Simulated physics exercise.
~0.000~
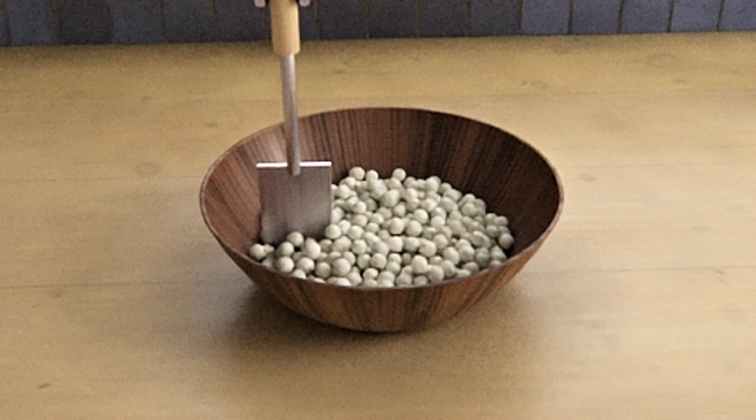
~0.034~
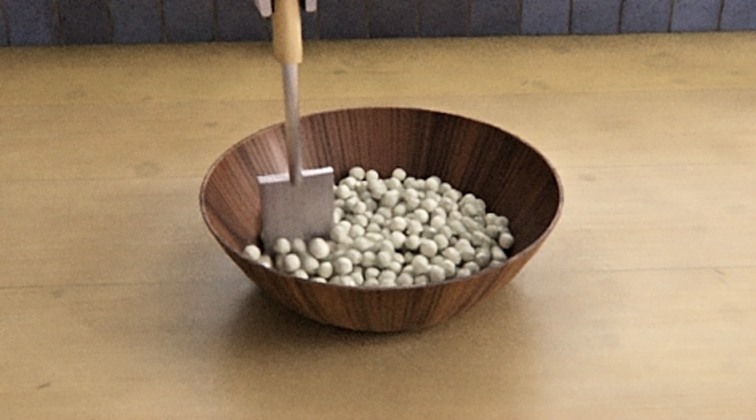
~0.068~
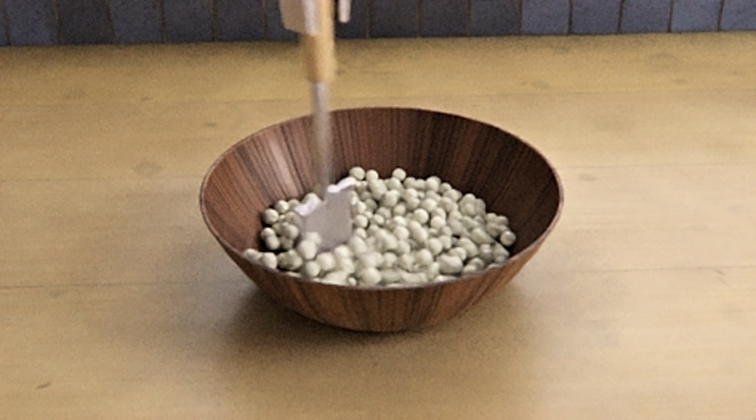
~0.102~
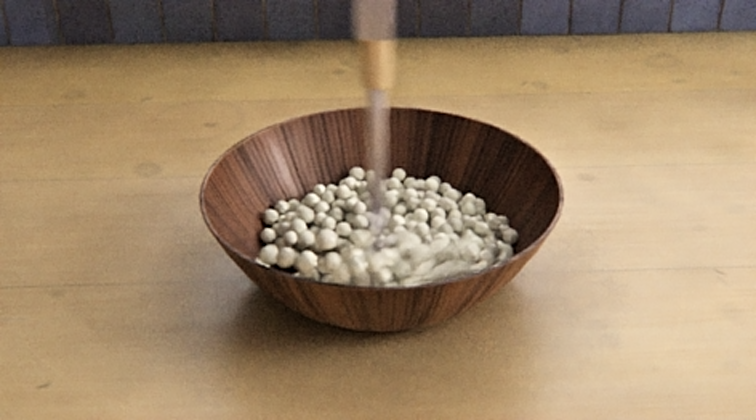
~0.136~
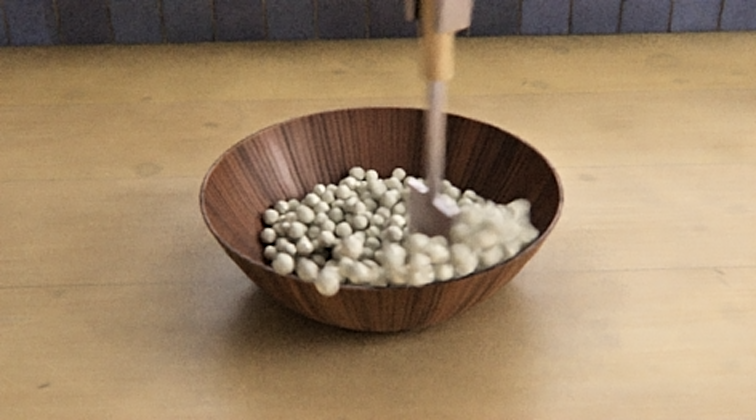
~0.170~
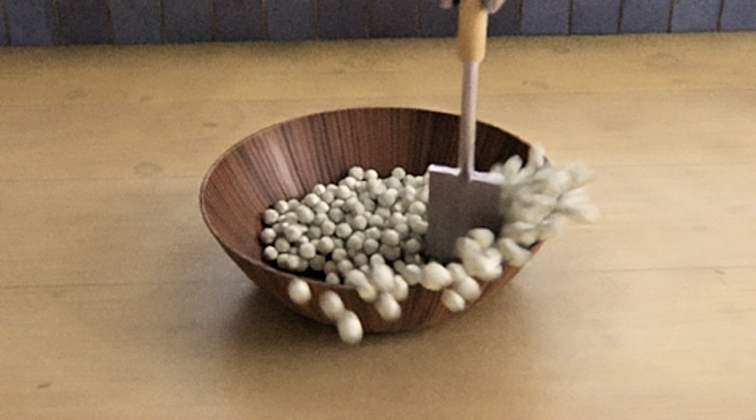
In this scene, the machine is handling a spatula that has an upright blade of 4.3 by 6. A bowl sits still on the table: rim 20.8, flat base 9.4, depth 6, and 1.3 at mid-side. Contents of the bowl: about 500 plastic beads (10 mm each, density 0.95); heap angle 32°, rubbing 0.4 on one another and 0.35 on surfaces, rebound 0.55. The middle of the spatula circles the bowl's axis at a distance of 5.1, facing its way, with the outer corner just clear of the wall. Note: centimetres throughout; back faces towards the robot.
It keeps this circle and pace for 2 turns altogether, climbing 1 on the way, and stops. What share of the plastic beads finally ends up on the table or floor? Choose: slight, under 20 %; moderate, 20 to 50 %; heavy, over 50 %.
It is moderate.
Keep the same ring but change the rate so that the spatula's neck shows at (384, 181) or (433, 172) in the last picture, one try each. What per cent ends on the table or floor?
Some 10 and 20 per cent respectively.
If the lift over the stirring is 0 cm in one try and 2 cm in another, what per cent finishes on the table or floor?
About 45 per cent on the first try and 30 per cent on the second.
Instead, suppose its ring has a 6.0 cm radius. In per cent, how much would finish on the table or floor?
That would make it around 25 percent.
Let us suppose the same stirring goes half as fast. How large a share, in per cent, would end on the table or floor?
5 %.
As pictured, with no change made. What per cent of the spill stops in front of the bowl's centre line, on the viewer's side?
Near 50 in a hundred.
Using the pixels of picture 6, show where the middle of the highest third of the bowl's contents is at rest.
(392, 244).
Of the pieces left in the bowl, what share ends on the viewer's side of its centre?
Around 50 percent of it.
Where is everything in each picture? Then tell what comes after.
Spatula neck at (292, 141), 0° round; upper third of the load around (387, 235), from x 260 to 505, top at y 175; 500 in the bowl, in the first picture.
Spatula neck at (294, 151), 15° round; upper third of the load around (384, 241), from x 250 to 505, top at y 175, in the second picture.
Spatula neck at (323, 172), 50° round; upper third of the load around (381, 252), from x 250 to 510, top at y 175, in the third picture.
Spatula neck at (377, 181), 86° round; upper third of the load around (408, 255), from x 260 to 510, top at y 175; 499 in the bowl, 1 in flight or on the tool, in the fourth picture.
Spatula neck at (434, 172), 121° round; upper third of the load around (461, 241), from x 270 to 525, top at y 175; 489 in the bowl, 11 in flight or on the tool, in the fifth picture.
Spatula neck at (467, 150), 157° round; upper third of the load around (497, 212), from x 270 to 580, top at y 155; 469 in the bowl, 31 in flight or on the tool, in the sixth picture.
After 0.38 s, 14° round, highest piece 13 above the table; 349 in the bowl, 80 on the table or floor, 71 in flight or on the tool.
After 0.59 s, 231° round, highest piece 7 above the table; 305 in the bowl, 180 on the table or floor, 15 in flight or on the tool.
After 0.89 s, 0° round, highest piece 7 above the table; 305 in the bowl, 195 on the table or floor.
After 1.59 s, 0° round, highest piece 3 above the table; 304 in the bowl, 196 on the table or floor.
At rest, 304 in the bowl, 196 on the table or floor. That is 39 % on the table or floor.
